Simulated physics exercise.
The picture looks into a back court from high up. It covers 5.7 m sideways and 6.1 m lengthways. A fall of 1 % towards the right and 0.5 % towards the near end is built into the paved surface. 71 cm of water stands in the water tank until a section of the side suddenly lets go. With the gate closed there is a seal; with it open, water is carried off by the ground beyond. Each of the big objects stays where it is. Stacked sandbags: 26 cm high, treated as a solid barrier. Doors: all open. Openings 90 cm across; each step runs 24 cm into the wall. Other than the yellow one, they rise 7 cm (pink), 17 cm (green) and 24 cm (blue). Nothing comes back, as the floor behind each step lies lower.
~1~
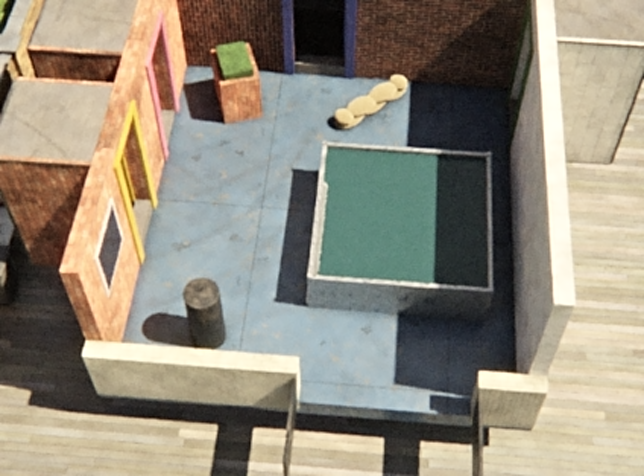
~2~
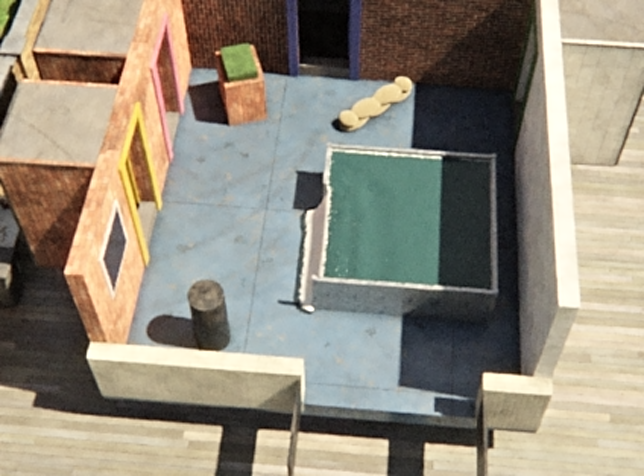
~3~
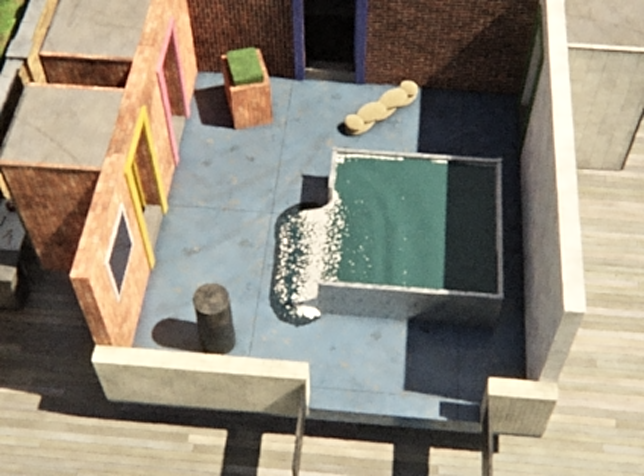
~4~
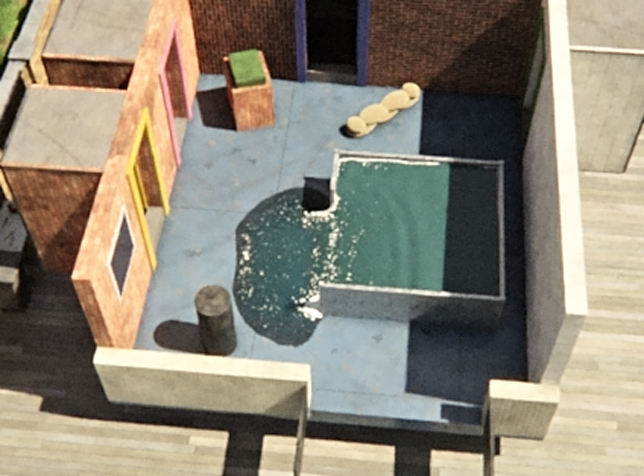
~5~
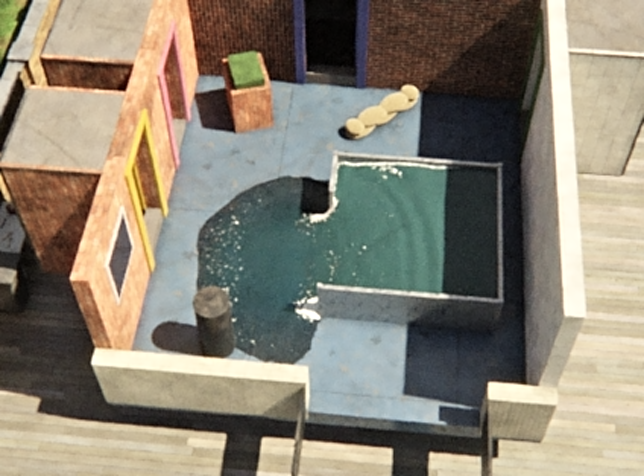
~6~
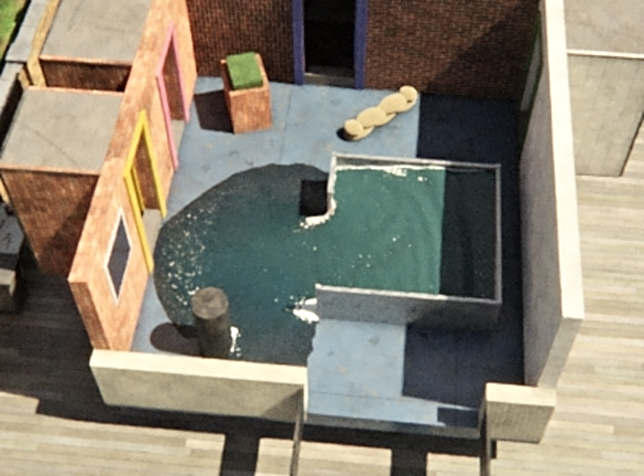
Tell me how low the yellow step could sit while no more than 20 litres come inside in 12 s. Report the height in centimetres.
At least 36 cm or so.
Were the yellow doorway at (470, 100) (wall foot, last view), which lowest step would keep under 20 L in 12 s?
You'd want it roughly 13.0 cm high.
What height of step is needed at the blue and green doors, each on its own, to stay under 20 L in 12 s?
You'd want some 14.5 cm at blue and some 12.0 cm at green.
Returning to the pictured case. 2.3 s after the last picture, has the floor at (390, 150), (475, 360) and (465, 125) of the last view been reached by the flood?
In the order asked: Untouched, untouched, untouched.
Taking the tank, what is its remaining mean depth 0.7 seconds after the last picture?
49 cm, roughly.
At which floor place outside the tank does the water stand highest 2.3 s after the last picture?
Look close to (123, 380).
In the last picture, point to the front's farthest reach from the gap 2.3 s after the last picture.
The farthest wet point sits near (196, 82).
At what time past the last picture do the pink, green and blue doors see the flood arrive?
Arrives: Pink 0.6 s / green 5.0 s / blue 2.6 s.
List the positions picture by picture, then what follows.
Still water, 71 cm deep, in the water tank at (403, 216); the yellow door at (137, 192) is dry, in the first picture.
The gap is at (322, 248), the front 0.3 m out at (305, 219); the back of the water tank holds 71 cm, in the second picture.
Water pours out at (328, 255) and has run 0.8 m, to (279, 227); about 13 cm deep outside, 71 cm at the back, in the third picture.
The front is at (241, 241), 1.4 m from the gap at (329, 257); 3.1 m2 of floor is wet, 71 cm left at the back, in the fourth picture.
The front is at (203, 249), 2.0 m from the gap at (328, 260); 4.9 m2 of floor is wet, 71 cm left at the back, in the fifth picture.
The gap is at (326, 261), the front 2.6 m out at (159, 250); the back of the water tank holds 69 cm; the yellow door at (147, 202), 2.7 m from the gap, is still 0.1 m from the nearest water, in the sixth picture.
Then, 0.7 s after the last picture water covers 35 % of the floor, deepest (42 cm) near (139, 315); 40 cm at the yellow door, 38 litres in over its 24 cm step.
Then, 2.3 s after the last picture water covers 50 % of the floor, deepest (45 cm) near (123, 380); 35 cm at the yellow door, 151 litres in over its 24 cm step.
Then, 11.3 s after the last picture water covers 95 % of the floor, deepest (18 cm) near (419, 99); 8 cm at the yellow door, 173 litres in over its 24 cm step.
At the yellow door as built, the water peaked near 41 cm, 1.7 s after the last picture.
With a step of 29 cm, 88 litres would have come in within the 12 s; with 39.5 cm, 5 litres. So under 20 litres takes about 36 cm.
